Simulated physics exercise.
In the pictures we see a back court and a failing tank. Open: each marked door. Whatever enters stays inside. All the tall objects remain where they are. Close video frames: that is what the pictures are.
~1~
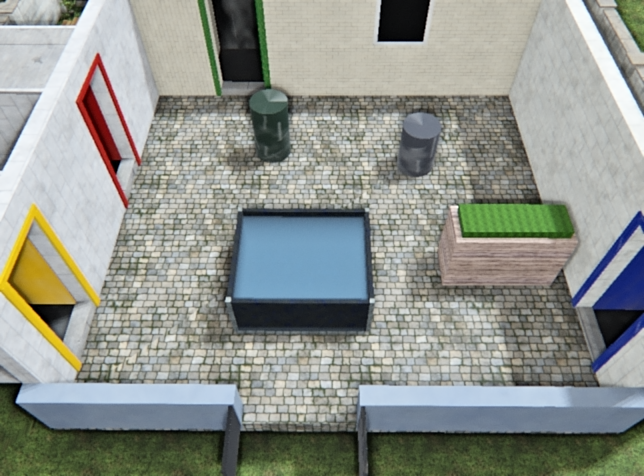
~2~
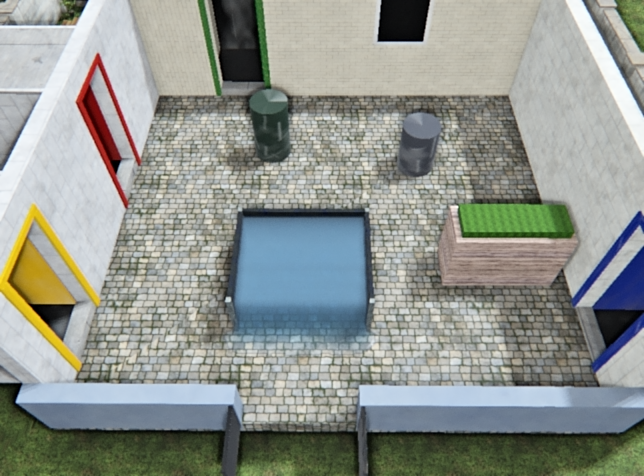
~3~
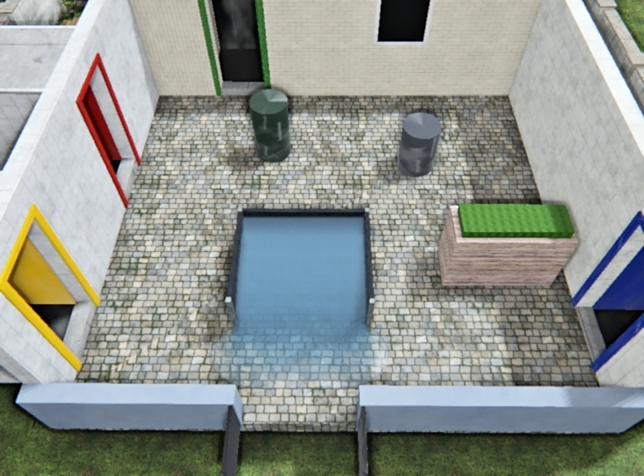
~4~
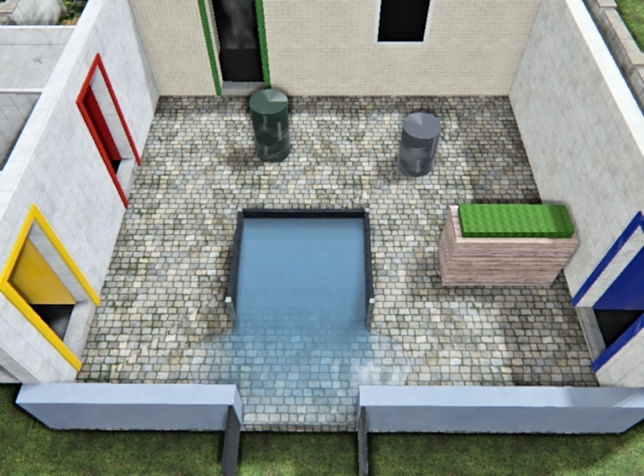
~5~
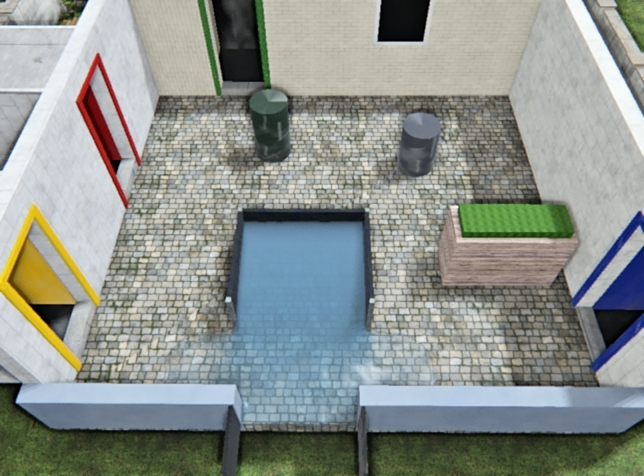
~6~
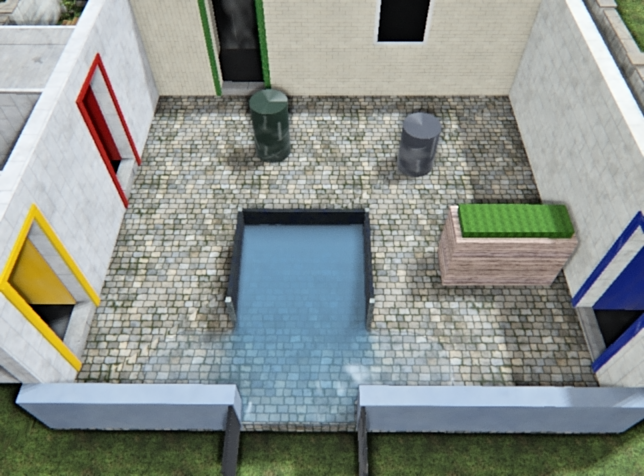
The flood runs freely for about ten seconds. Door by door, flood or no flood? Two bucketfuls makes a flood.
My prediction: Yellow door: Inside the limit; green door: Inside the limit; blue door: Past the limit; red door: Inside the limit.
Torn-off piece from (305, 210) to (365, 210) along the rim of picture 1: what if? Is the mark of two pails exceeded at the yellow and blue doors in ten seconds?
The yellow door remains below and the blue door remains below.
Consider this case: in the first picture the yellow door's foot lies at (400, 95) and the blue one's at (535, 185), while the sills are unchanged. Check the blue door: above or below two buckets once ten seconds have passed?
As far as I can tell, the blue door comes in lower.
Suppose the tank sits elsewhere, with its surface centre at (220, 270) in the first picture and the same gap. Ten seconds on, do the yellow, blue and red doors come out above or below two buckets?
Yellow: Crosses the threshold, blue: Crosses the threshold, red: Falls short.
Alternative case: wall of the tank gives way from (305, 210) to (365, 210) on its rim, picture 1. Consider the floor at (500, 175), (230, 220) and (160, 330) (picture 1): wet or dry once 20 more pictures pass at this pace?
The first spot is soaked, the second spared and the third spared.
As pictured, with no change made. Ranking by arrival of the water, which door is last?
The one in green.
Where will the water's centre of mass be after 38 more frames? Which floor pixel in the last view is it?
The centre of mass sits at about (298, 276).
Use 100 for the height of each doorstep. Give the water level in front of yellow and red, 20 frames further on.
Some 60 percent and then some 10 percent.
A moment on, water covers 15 % of the floor; the yellow door not reached, the green door not reached, the blue door not reached, the red door not reached.
Next, water covers 25 % of the floor; the yellow door wet at the sill, nothing in, the green door not reached, the blue door under two buckets in, the red door not reached.
Then, water covers 35 % of the floor; the yellow door wet at the sill, nothing in, the green door not reached, the blue door over two buckets in, the red door wet at the sill, nothing in.
Later, water covers 50 % of the floor; the yellow door wet at the sill, nothing in, the green door not reached, the blue door over two buckets in, the red door wet at the sill, nothing in.
In the end, water covers 55 % of the floor; the yellow door wet at the sill, nothing in, the green door wet at the sill, nothing in, the blue door over two buckets in, the red door wet at the sill, nothing in.
